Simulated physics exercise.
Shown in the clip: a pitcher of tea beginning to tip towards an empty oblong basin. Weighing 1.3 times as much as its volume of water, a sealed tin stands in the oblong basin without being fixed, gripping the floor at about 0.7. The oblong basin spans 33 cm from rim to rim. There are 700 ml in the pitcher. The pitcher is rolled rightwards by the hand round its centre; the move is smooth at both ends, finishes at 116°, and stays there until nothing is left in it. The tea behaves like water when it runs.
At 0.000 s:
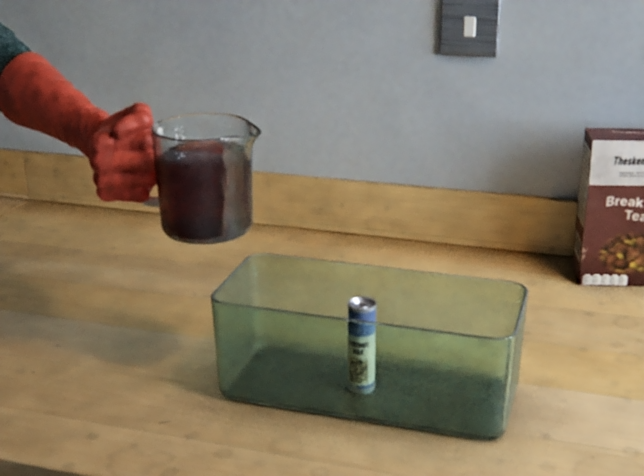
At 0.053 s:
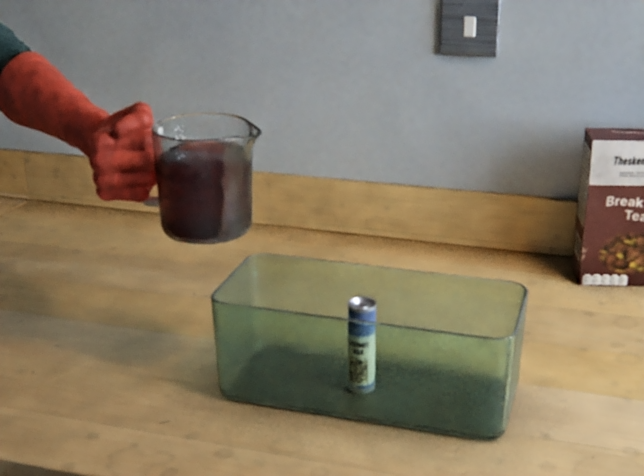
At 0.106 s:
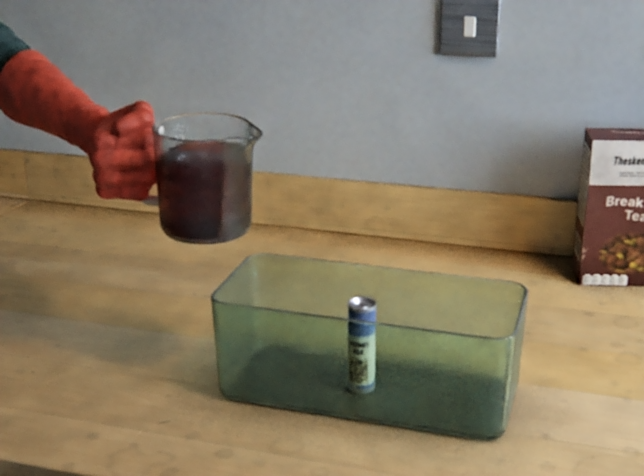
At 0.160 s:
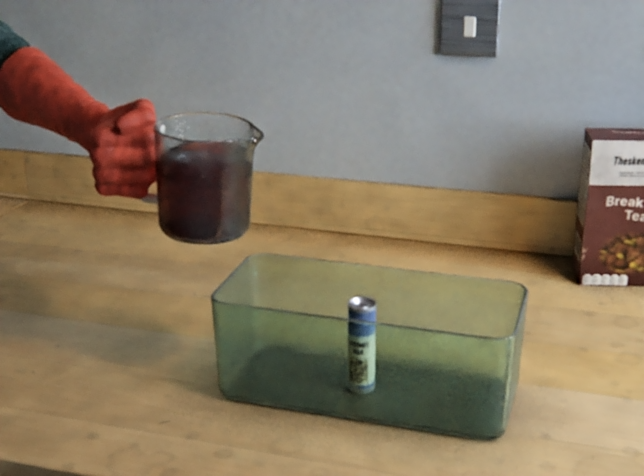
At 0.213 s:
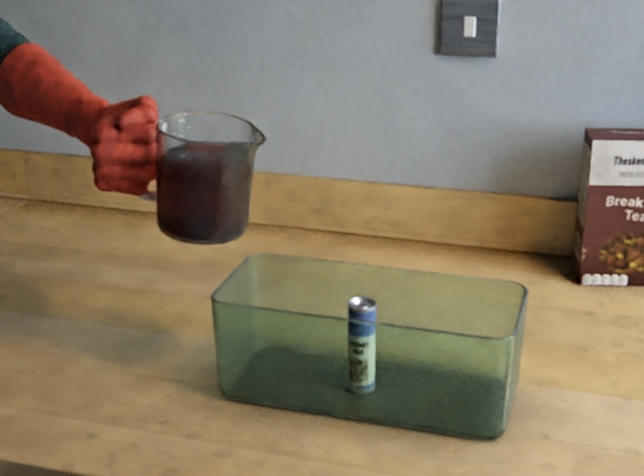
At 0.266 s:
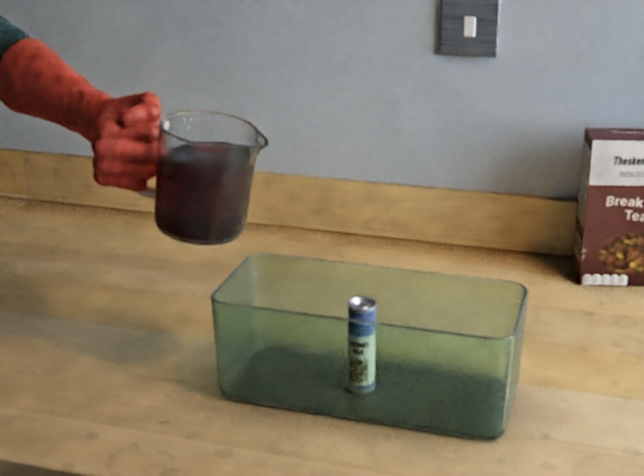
On a wooden kitchen worktop, a small tin stood inside a green see-through basin while a red-gloved hand held a glass jug of dark liquid above it, then tilted the jug slightly to the right.
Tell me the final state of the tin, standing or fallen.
It's bound to withstand the flow.
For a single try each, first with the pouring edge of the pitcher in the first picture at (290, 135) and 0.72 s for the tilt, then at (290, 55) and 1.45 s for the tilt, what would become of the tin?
Trial 1 - tin tips; trial 2 - tin stays standing.
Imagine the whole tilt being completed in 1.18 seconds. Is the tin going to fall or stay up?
Outcome - the tin remains standing.
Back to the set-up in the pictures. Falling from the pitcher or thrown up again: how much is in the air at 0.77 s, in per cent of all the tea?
Around 10 in a hundred.
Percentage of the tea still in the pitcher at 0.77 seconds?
At that time about 88 in a hundred parts are still held.
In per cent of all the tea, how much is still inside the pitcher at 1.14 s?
Share remaining: Approx. 24 %.
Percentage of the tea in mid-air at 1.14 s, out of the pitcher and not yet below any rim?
Close to 14 in every hundred parts.
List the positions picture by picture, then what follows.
In the first frame, it leans 0°; its right rim is at (260, 133); the tea meets the walls at (164, 149) and (248, 156); the oblong basin's rim runs from (231, 277) to (521, 313); the tin's top is at (362, 307).
In the second frame, it leans 0°; its right rim is at (260, 133); the tea meets the walls at (164, 149) and (248, 157).
In the third frame, it leans 2°; its right rim is at (261, 134); the tea meets the walls at (165, 149) and (249, 157).
In the fourth frame, it leans 3°; its right rim is at (263, 137); the tea meets the walls at (165, 150) and (249, 157).
In the fifth frame, it leans 6°; its right rim is at (265, 140); the tea meets the walls at (166, 150) and (250, 157).
In the sixth frame, it leans 9°; its right rim is at (267, 144); the tea meets the walls at (167, 150) and (252, 157).
Then, 0.77 s in, the tilt is 64° and 87 per cent is still to pour; the tin stands where it began.
Then, 1.14 s in, the tilt is 104° and 23 per cent is still to pour; the tin stands where it began.
Then, 1.53 s in, the tilt is 116° and 0 per cent is still to pour; the tin stands where it began.
Then, 1.95 s in, the tilt is 116° and 0 per cent is still to pour; the tin stands where it began.
Finally, the tin stands where it began.
